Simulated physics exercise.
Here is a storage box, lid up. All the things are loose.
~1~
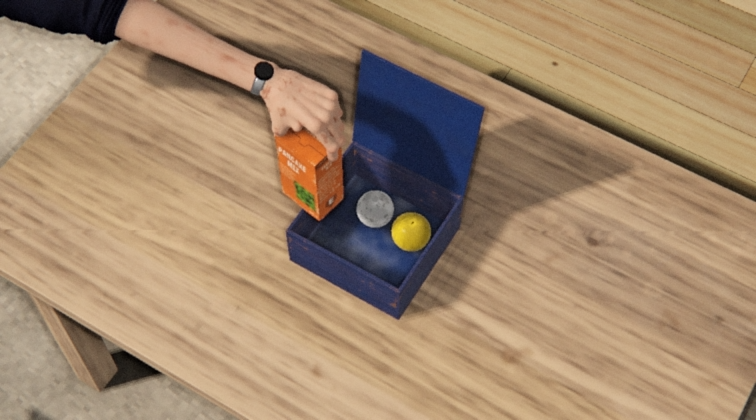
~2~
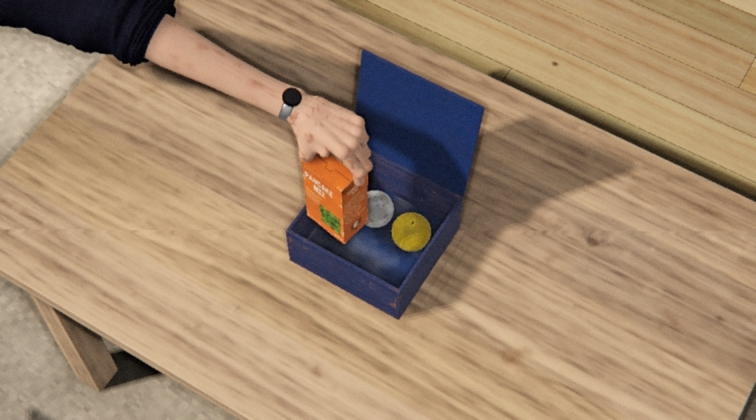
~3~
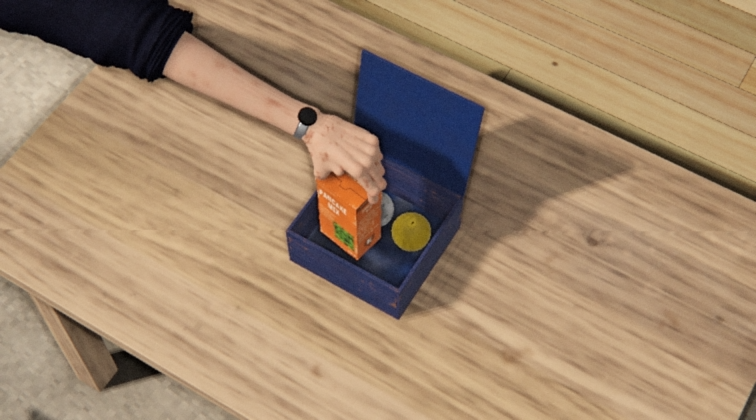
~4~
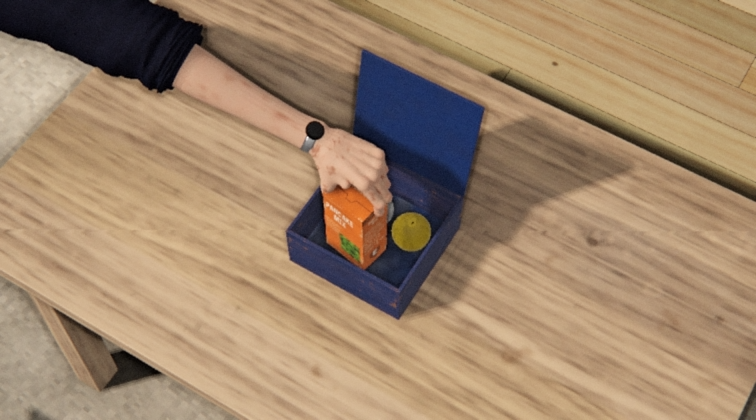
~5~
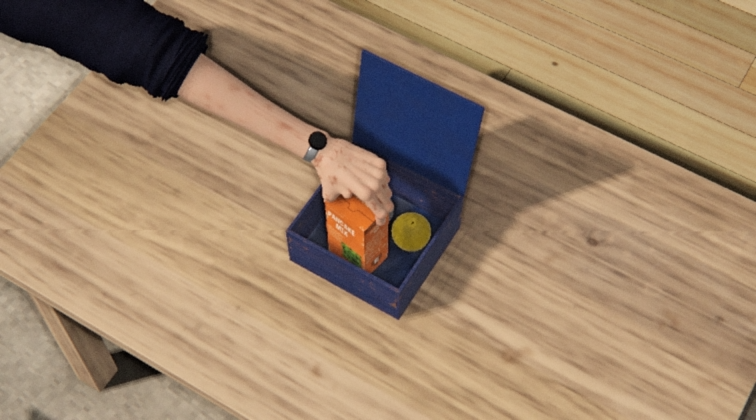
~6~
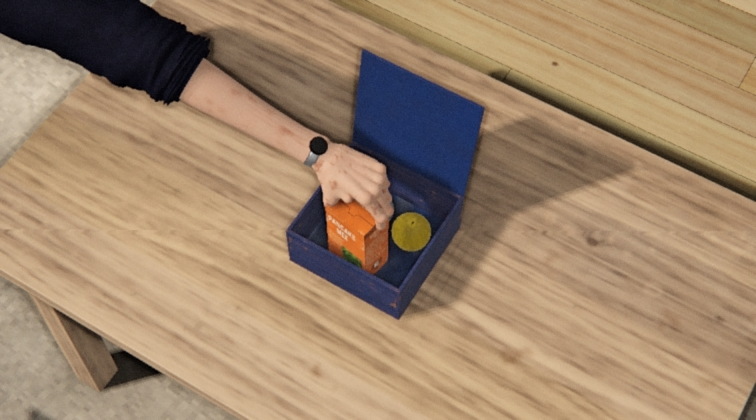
An orange carton, gripped from above by a hand wearing a watch, moves right and down into an open blue box on a wooden table, beside a yellow fruit and a round grey object that it gradually hides from view.
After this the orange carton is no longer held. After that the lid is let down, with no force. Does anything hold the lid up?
It stays ajar.
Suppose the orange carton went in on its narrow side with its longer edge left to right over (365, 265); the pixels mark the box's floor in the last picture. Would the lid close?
Then it closes.
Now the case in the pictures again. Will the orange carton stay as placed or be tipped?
The orange carton stays as placed.
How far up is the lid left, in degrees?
Some 30° above the rim.
Then, 1.20 s past the last view, lid starting down.
Then, 1.60 s past the last view, lid 61° above the rim.
Then, 1.80 s past the last view, lid 34° above the rim.
Then, 3.90 s past the last view, lid 32° above the rim.
Finally, lid 32° above the rim; all 3 still in place. Final places as the last picture's camera would see them, orange carton near (357, 235).
